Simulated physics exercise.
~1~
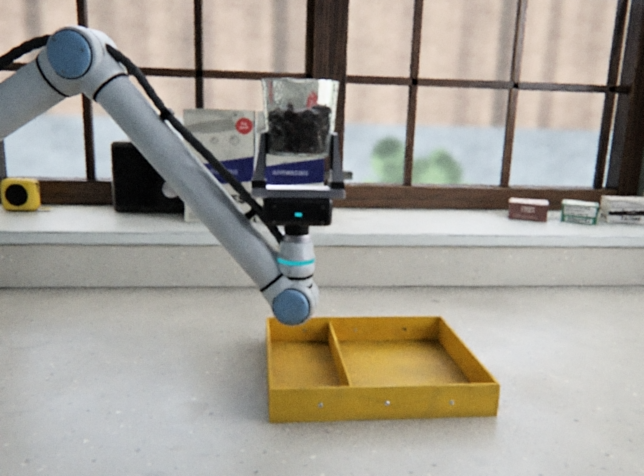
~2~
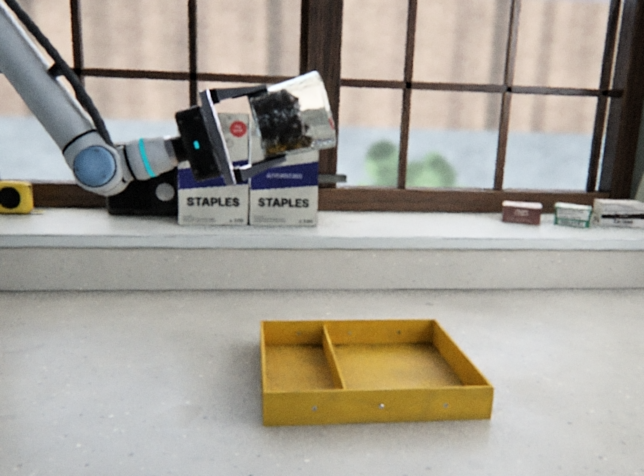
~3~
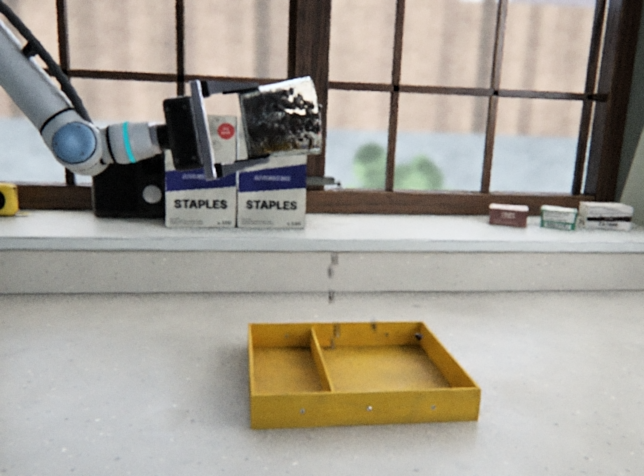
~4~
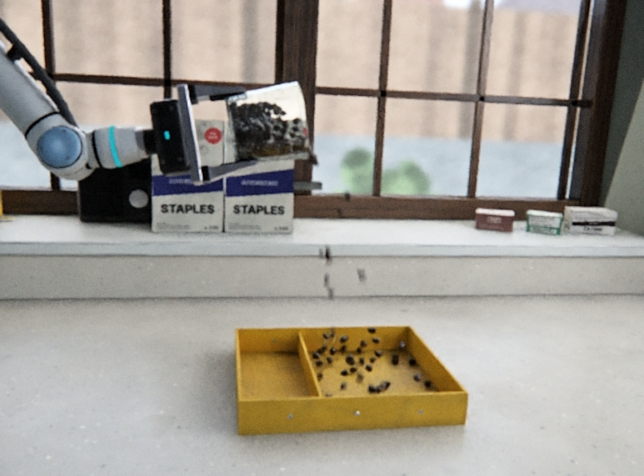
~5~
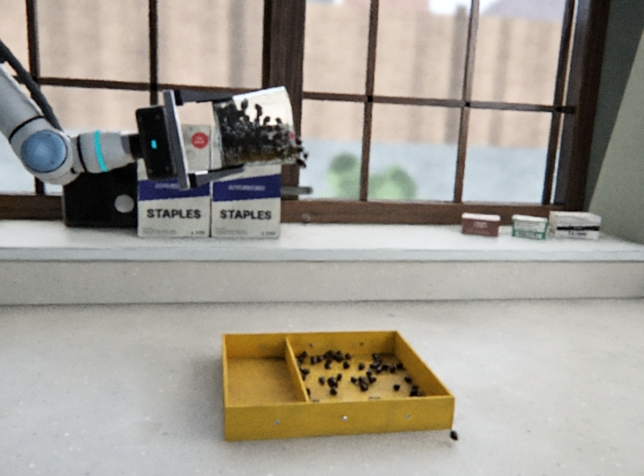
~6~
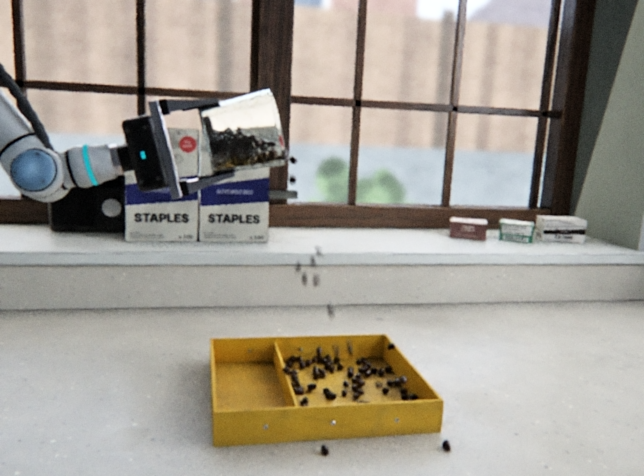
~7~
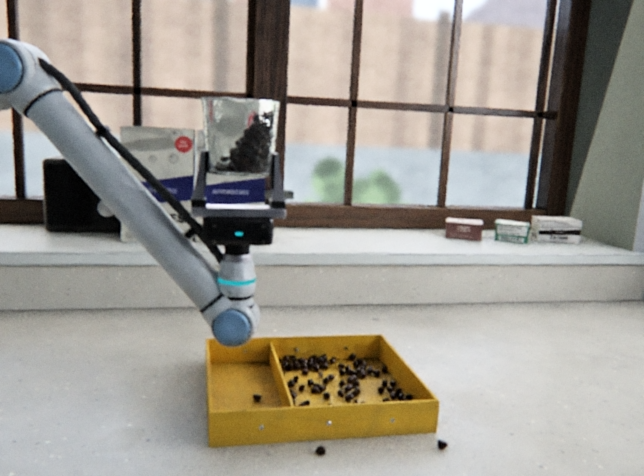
A robot arm tips a clear cup, spills some dark beans mostly into a yellow tray, then rights it.
